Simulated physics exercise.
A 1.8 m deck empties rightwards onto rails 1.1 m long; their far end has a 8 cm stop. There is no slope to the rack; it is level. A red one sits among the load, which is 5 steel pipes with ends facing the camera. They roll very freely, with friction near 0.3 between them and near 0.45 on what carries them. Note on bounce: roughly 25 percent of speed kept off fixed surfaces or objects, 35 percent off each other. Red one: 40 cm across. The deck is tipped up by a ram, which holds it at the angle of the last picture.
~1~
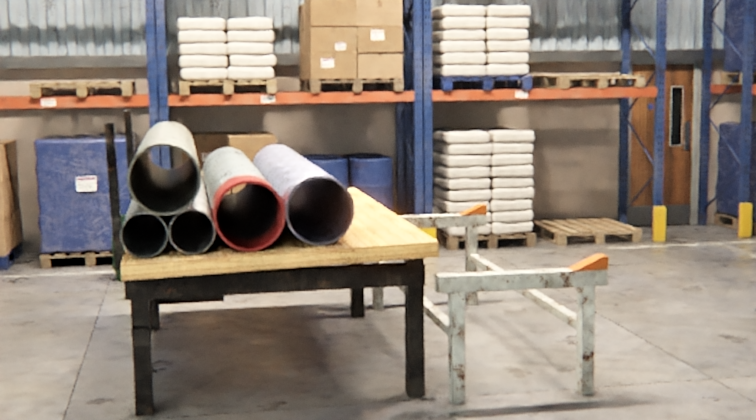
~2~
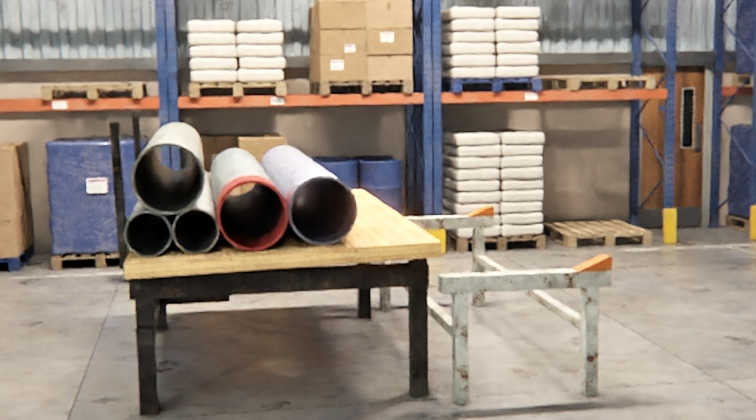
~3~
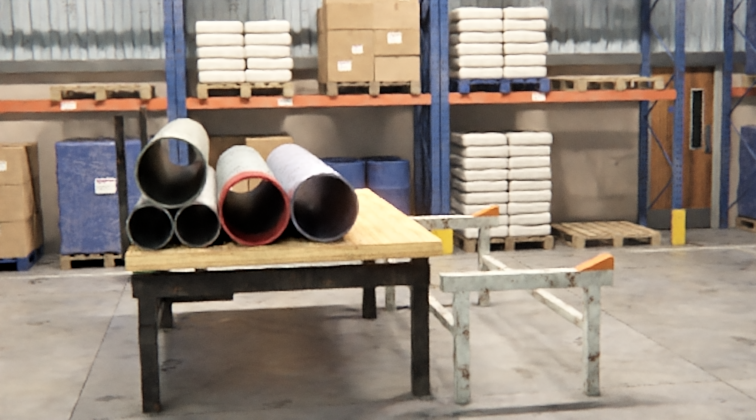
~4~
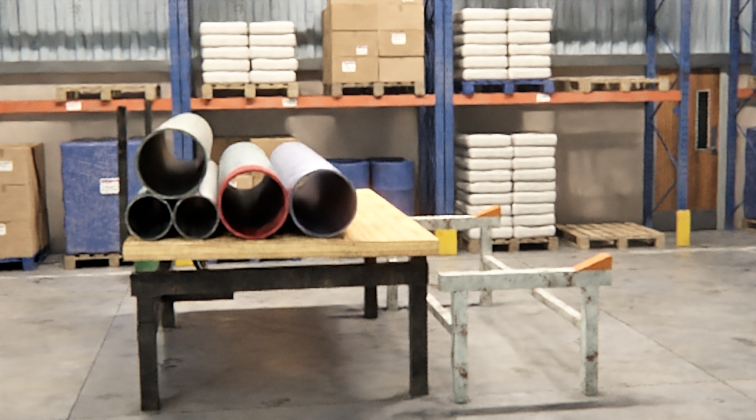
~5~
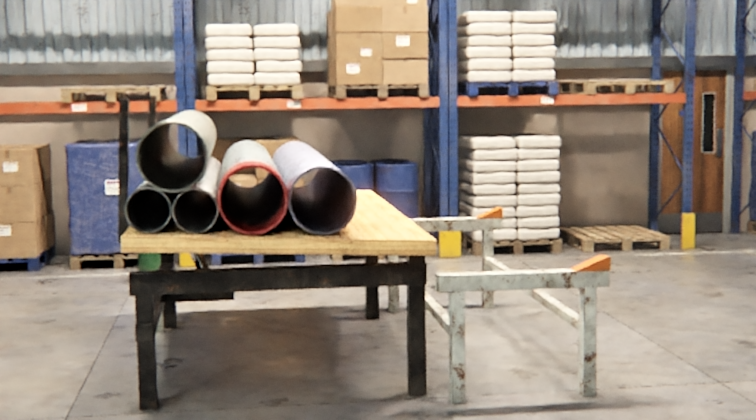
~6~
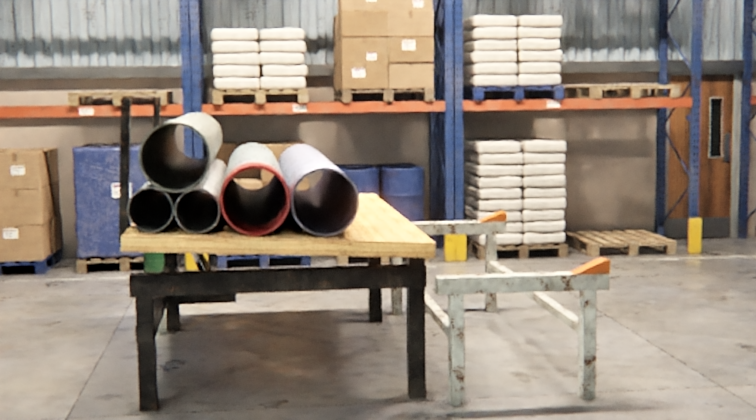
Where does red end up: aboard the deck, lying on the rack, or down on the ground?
It ends up lying on the rack.
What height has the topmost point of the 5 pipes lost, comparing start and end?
About 20 cm.
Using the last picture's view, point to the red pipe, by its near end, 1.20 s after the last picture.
I'd put it somewhere around (301, 202) in that view.
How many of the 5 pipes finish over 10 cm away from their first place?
If you add them all up, you get 5.
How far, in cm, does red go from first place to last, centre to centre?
Red shifts something like 180.
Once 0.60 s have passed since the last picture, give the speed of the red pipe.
Near 0.2 m/s at that time.
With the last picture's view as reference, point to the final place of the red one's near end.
It comes to rest around (560, 242).
Then, 0.6 s past the sixth picture, red is on the deck, 95 cm from the hinge, rolling right; 0 of 5 over the stop.
Then, 1.2 s past the sixth picture, red is on the deck, 75 cm from the hinge, rolling right; 0 of 5 over the stop.
Then, 2.0 s past the sixth picture, red is on the deck, 45 cm from the hinge, rolling right; 0 of 5 over the stop.
Then, 2.9 s past the sixth picture, red is on the rack, 95 cm from the rack's far end, rolling right; 0 of 5 over the stop.
Finally (7.2 s after the last picture), red is on the rack, 30 cm from the rack's far end; 1 of 5 over the stop.
